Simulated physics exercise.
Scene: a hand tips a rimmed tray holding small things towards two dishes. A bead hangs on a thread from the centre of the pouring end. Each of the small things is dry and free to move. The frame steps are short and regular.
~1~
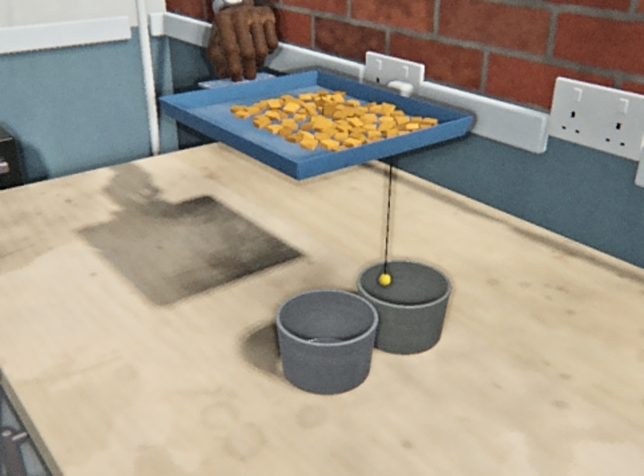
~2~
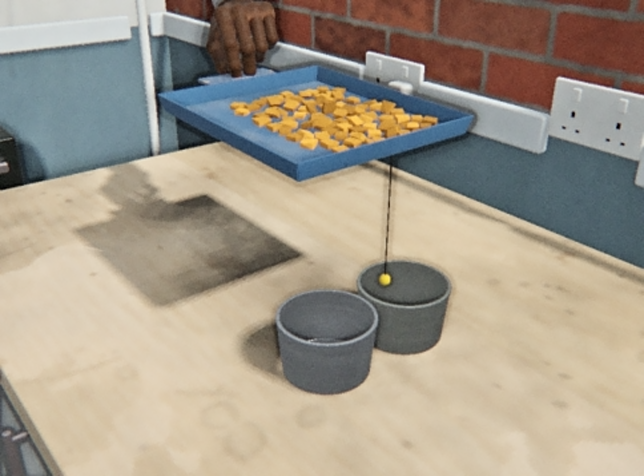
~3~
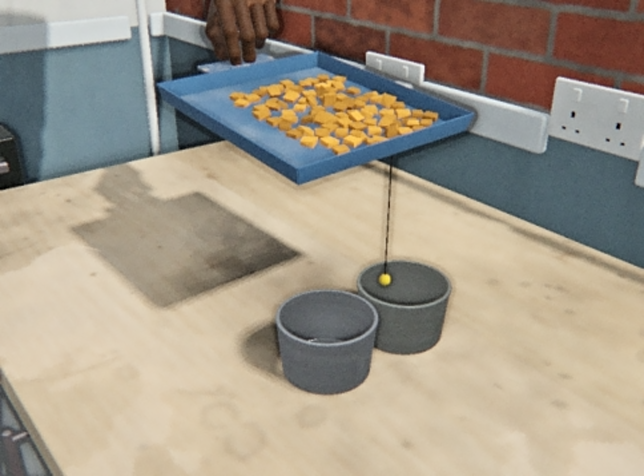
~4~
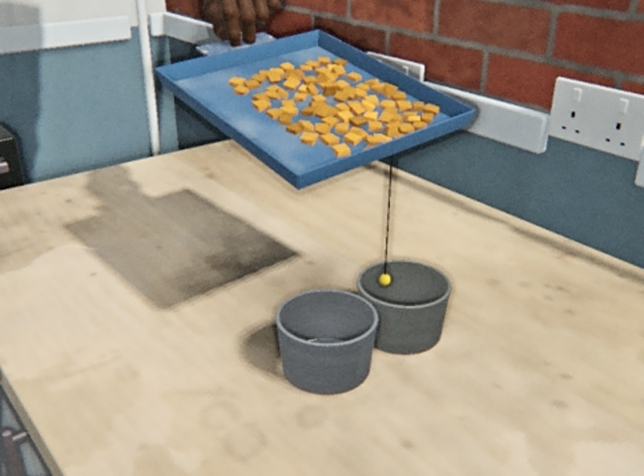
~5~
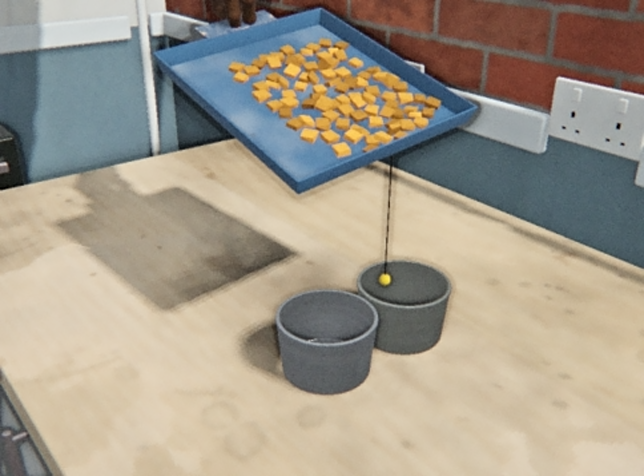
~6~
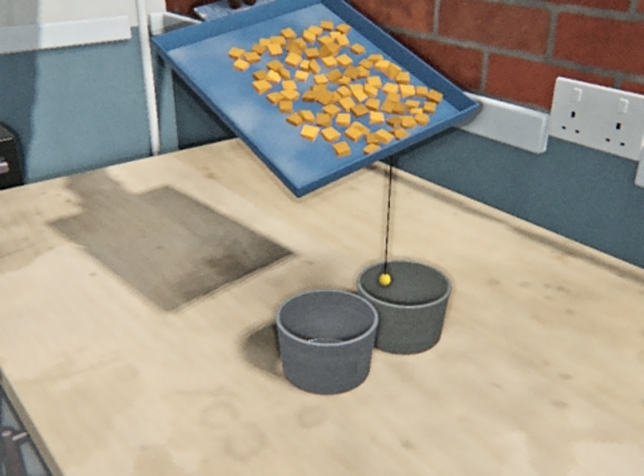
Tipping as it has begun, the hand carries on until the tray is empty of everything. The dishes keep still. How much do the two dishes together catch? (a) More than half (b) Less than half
Option a: More than half.
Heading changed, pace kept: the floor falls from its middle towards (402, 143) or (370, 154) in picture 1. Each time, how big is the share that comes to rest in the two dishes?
You'd see roughly 20 per cent the first time and 20 per cent the second.
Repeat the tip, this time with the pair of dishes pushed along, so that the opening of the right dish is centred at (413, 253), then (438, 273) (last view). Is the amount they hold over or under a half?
The dishes end up with the lesser share in the first try and the lesser share in the second.
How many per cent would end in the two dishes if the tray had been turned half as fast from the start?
That comes to about 60 in every hundred.
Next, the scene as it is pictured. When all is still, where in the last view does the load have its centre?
About (328, 367).
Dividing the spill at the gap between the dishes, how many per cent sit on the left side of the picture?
It comes out at roughly 40 percent.
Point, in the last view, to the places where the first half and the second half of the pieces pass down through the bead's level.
Early half (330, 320), late half (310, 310).
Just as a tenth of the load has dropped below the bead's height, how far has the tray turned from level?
Tilt: Around 85 degrees.
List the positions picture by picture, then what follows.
Corners of the pouring end (298, 160) and (466, 116), level; middle of the load (340, 116), small crackers; left dish (358, 360); right dish (435, 322); bead on its thread (385, 280), in the first frame.
Corners of the pouring end (298, 161) and (466, 115), level; middle of the load (340, 114), in the second frame.
Corners of the pouring end (299, 165) and (467, 113), tipped barely, lowest at the left corner; middle of the load (340, 107), in the third frame.
Corners of the pouring end (299, 171) and (469, 109), tipped a little, lowest at the left corner; middle of the load (341, 97), in the fourth frame.
Corners of the pouring end (299, 177) and (470, 106), tipped clearly, lowest at the left corner; middle of the load (342, 88), in the fifth frame.
Corners of the pouring end (299, 182) and (472, 103), tipped clearly, lowest at the left corner; middle of the load (343, 81); left dish (358, 360); right dish (435, 322), in the sixth frame.
Just after the last frame, tray tipped steeply; almost all on the tray; just a few in the air.
A moment on, tray tipped past a quarter turn; just a few on the tray; roughly half in the left dish; roughly a quarter outside both; roughly a third in the air.
Further on, tray tipped past a quarter turn; roughly two thirds in the left dish; roughly a quarter outside both.
When it is over, tray tipped past a quarter turn; roughly two thirds in the left dish; not one in the right dish; roughly a quarter outside both.
